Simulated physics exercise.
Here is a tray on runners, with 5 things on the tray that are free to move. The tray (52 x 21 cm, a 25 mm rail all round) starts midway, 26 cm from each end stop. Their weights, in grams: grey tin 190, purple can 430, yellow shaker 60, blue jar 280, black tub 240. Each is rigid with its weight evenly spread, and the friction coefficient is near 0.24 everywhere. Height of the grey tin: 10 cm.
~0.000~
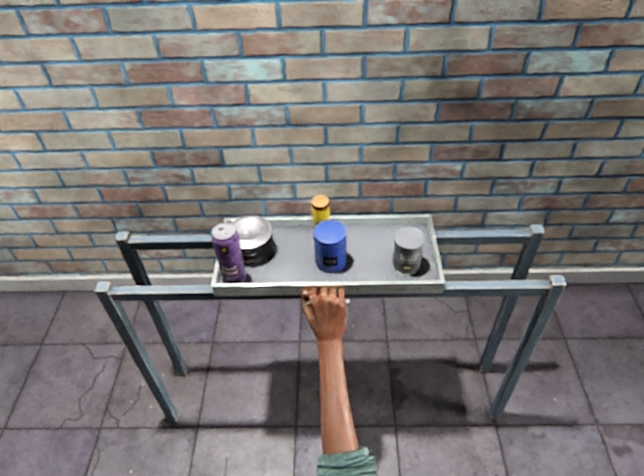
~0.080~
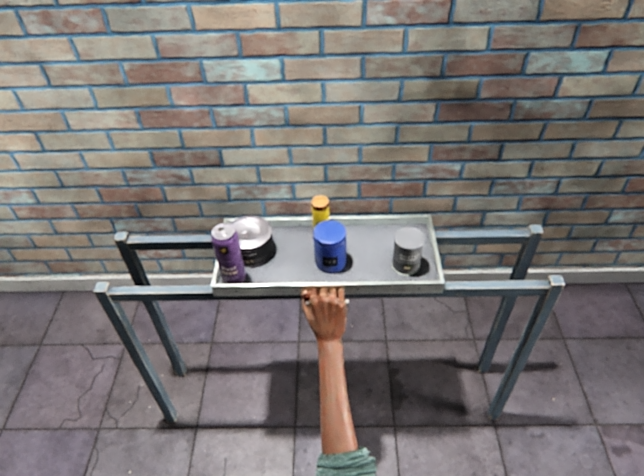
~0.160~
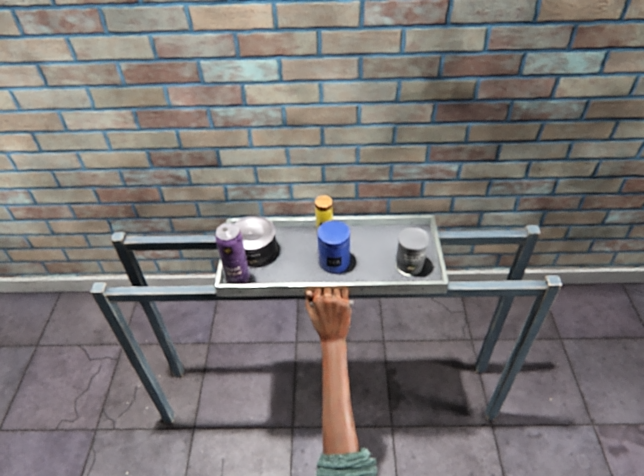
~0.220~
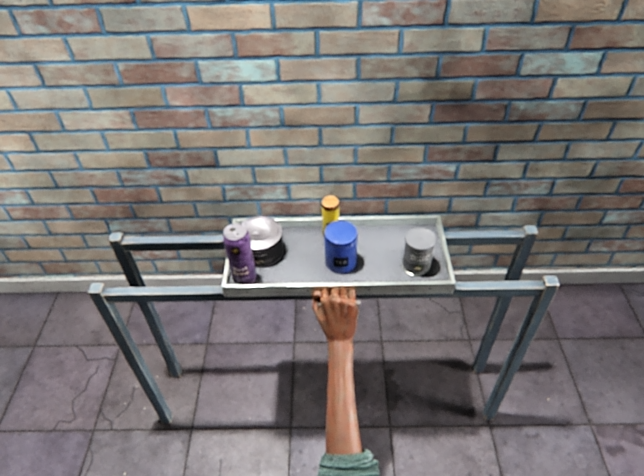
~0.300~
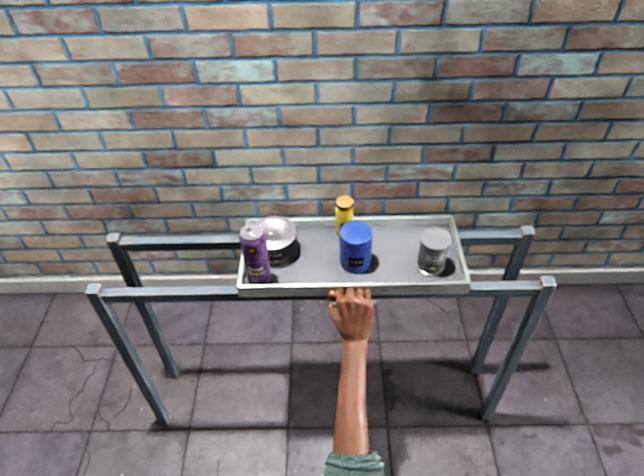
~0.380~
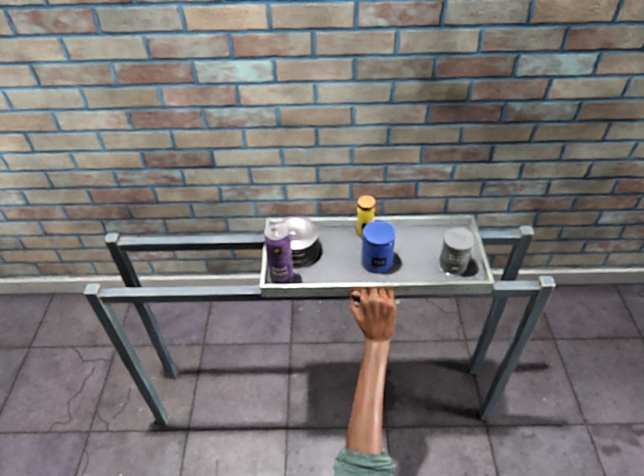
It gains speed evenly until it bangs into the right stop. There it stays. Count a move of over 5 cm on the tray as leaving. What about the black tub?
The black tub ends elsewhere.
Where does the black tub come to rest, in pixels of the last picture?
At about (439, 239).
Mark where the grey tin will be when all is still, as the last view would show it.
Around (524, 251).
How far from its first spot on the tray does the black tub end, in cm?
Some 23 cm.
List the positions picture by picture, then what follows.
Tray midway; black tub (250, 241); grey tin (408, 252), in the first picture.
Tray midway; yellow shaker (321, 217); blue jar (330, 247), in the second picture.
Tray has slid 2 cm right; grey tin (411, 252); purple can (233, 257), in the third picture.
Tray has slid 4 cm right; yellow shaker (331, 217); blue jar (341, 247), in the fourth picture.
Tray has slid 8 cm right; grey tin (433, 252); purple can (256, 257), in the fifth picture.
Tray has slid 13 cm right; black tub (296, 242); yellow shaker (366, 217), in the sixth picture.
After 0.58 s, tray has slid 26 cm right; black tub slid 6 cm near (373, 240); grey tin leaning 9°; yellow shaker slid 6 cm.
After 0.68 s, tray has slid 26 cm right; black tub slid 14 cm near (404, 240); purple can slid 14 cm; yellow shaker slid 14 cm.
After 0.78 s, tray has slid 26 cm right; black tub slid 19 cm near (425, 239); purple can slid 19 cm; yellow shaker slid 19 cm.
At rest (1.3 s), not toppled but over 5 cm from the start, purple can, yellow shaker, blue jar and black tub; the last one in place, give or take 5 cm. In the last view, black tub near (439, 239).
